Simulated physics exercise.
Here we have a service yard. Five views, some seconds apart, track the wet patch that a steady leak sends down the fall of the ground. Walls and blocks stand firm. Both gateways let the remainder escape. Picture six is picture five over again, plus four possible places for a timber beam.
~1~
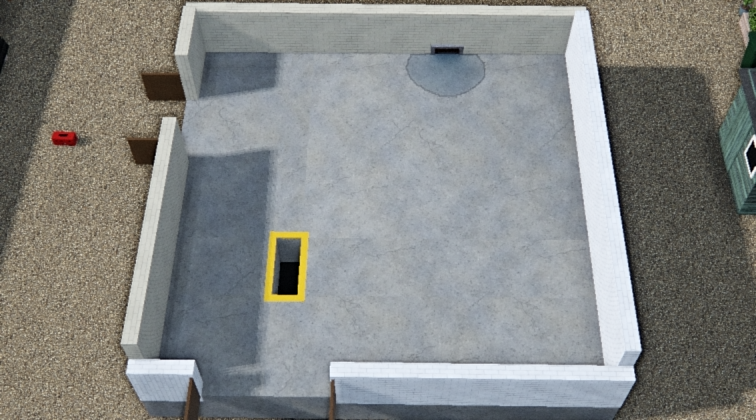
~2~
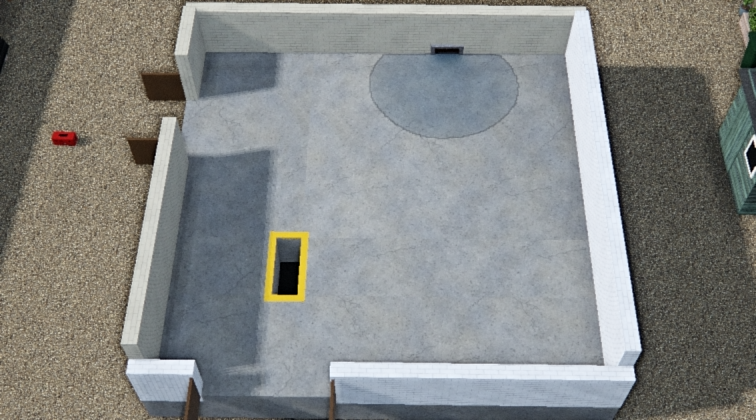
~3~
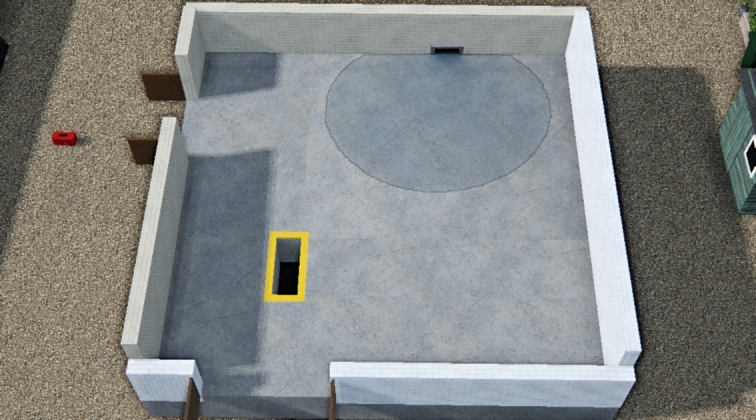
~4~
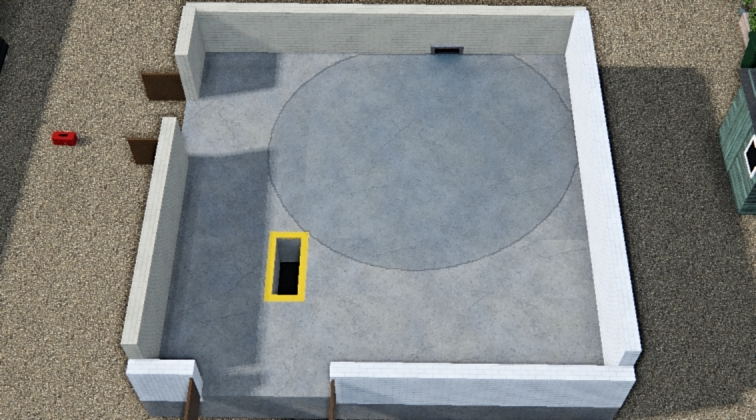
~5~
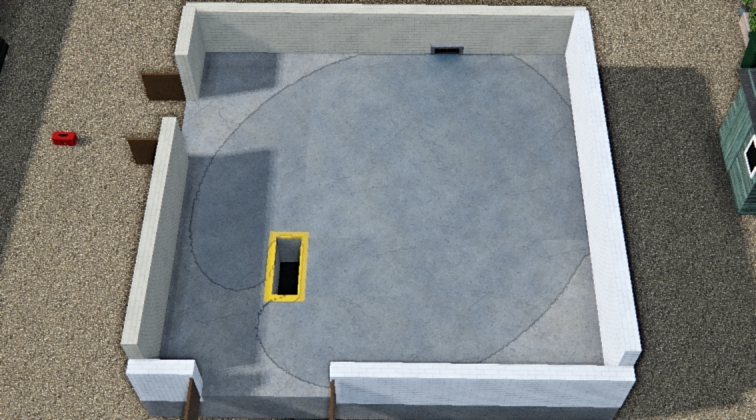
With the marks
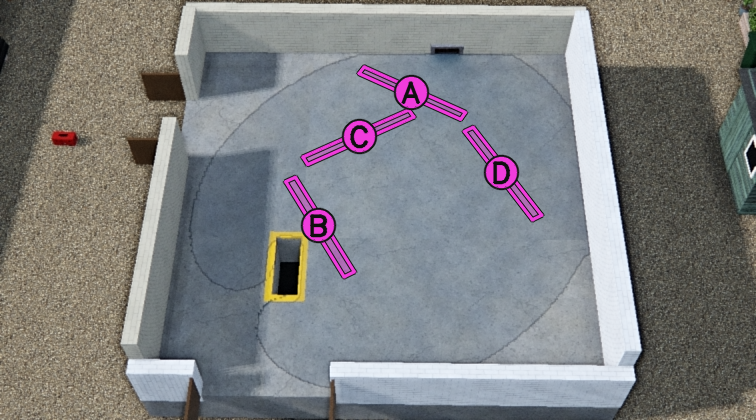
We see a walled yard from above as a dark wet patch spreads from a small opening in the far wall, widening across the grey floor towards the near side until it surrounds much of the yellow-edged gully.
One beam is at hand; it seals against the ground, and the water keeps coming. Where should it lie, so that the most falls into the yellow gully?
Position D.
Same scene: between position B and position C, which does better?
The answer is C.
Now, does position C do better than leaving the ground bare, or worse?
Position C is worse.
On the marked copy, A from (361, 70) to (463, 115); B from (290, 179) to (349, 274); C from (305, 160) to (411, 113); D from (468, 129) to (537, 217).
Choosing A, about 11 % of the stream goes into the yellow gully, about 89 % out by the gates.
Choosing B, about 11 % of the stream goes into the yellow gully, about 88 % out by the gates.
Choosing C, about 15 % of the stream goes into the yellow gully, about 85 % out by the gates.
Choosing D, about 22 % of the stream goes into the yellow gully, about 77 % out by the gates.
